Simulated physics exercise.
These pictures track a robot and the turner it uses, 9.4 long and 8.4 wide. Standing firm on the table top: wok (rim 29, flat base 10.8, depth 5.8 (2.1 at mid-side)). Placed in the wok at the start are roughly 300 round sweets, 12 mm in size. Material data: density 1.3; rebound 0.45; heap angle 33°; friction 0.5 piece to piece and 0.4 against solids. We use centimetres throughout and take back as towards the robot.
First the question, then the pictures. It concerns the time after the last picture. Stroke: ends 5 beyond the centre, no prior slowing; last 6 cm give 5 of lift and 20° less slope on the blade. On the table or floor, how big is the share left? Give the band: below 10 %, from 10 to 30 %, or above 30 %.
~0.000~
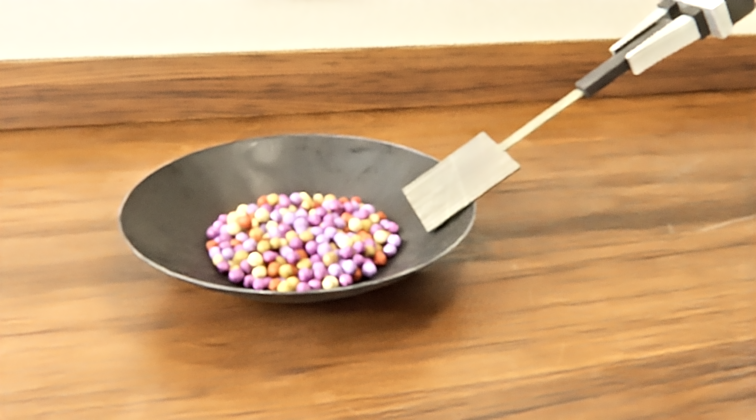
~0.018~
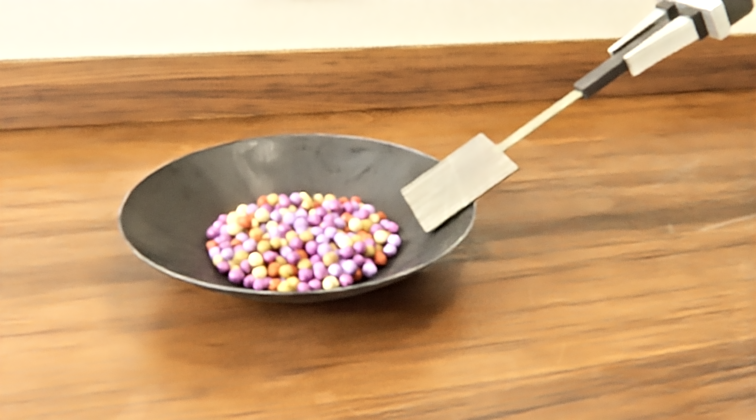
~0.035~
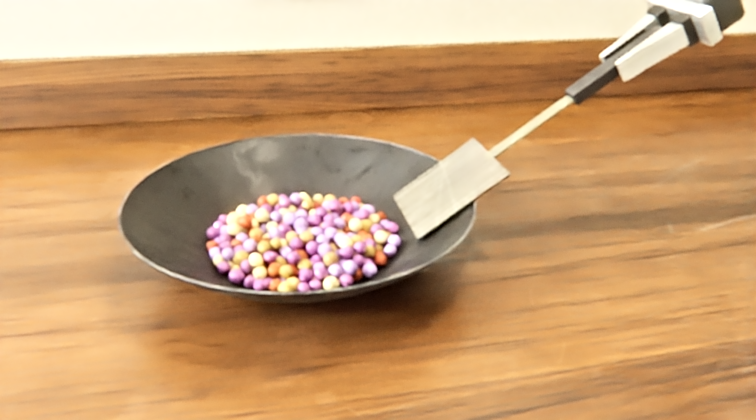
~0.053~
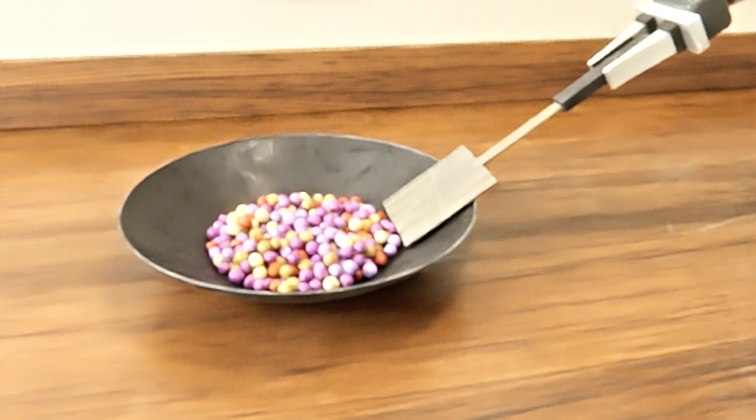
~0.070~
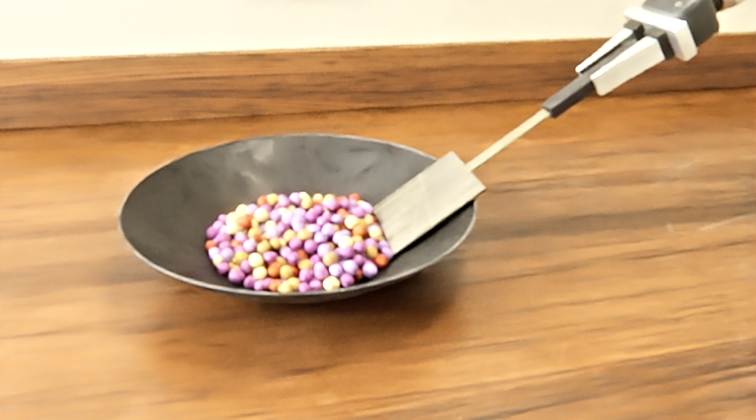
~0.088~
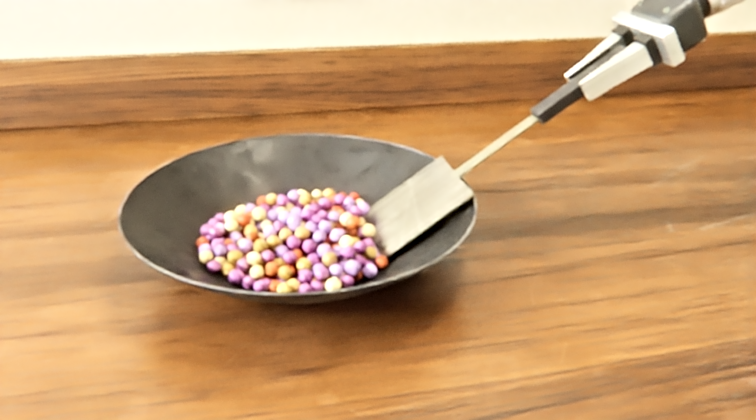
Below 10 %.
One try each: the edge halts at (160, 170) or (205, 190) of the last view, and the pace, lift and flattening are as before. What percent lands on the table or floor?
25 % and 10 %.
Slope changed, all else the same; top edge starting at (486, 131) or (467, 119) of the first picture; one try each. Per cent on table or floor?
Around 0 per cent, then around 0 per cent.
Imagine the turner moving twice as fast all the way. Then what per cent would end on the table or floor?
Around 20 per cent would finish on the table or floor.
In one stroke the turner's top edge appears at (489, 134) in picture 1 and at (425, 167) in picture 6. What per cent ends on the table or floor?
About 5 per cent.
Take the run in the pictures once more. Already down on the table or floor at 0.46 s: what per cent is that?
It works out to about 0 in a hundred.
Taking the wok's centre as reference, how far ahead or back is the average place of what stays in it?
Ahead of centre, roughly 5.0 centimetres.
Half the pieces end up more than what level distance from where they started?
Roughly 5 cm.
After 0.16 s, sloping 35°, highest piece 5 above the table; 299 in the wok.
After 0.22 s, sloping 26°, highest piece 5 above the table; 299 in the wok.
After 0.46 s, sloping 15°, highest piece 7 above the table; 299 in the wok.
After 1.51 s, sloping 15°, highest piece 6 above the table; 299 in the wok.
At rest, 299 in the wok. That is 0 % on the table or floor.
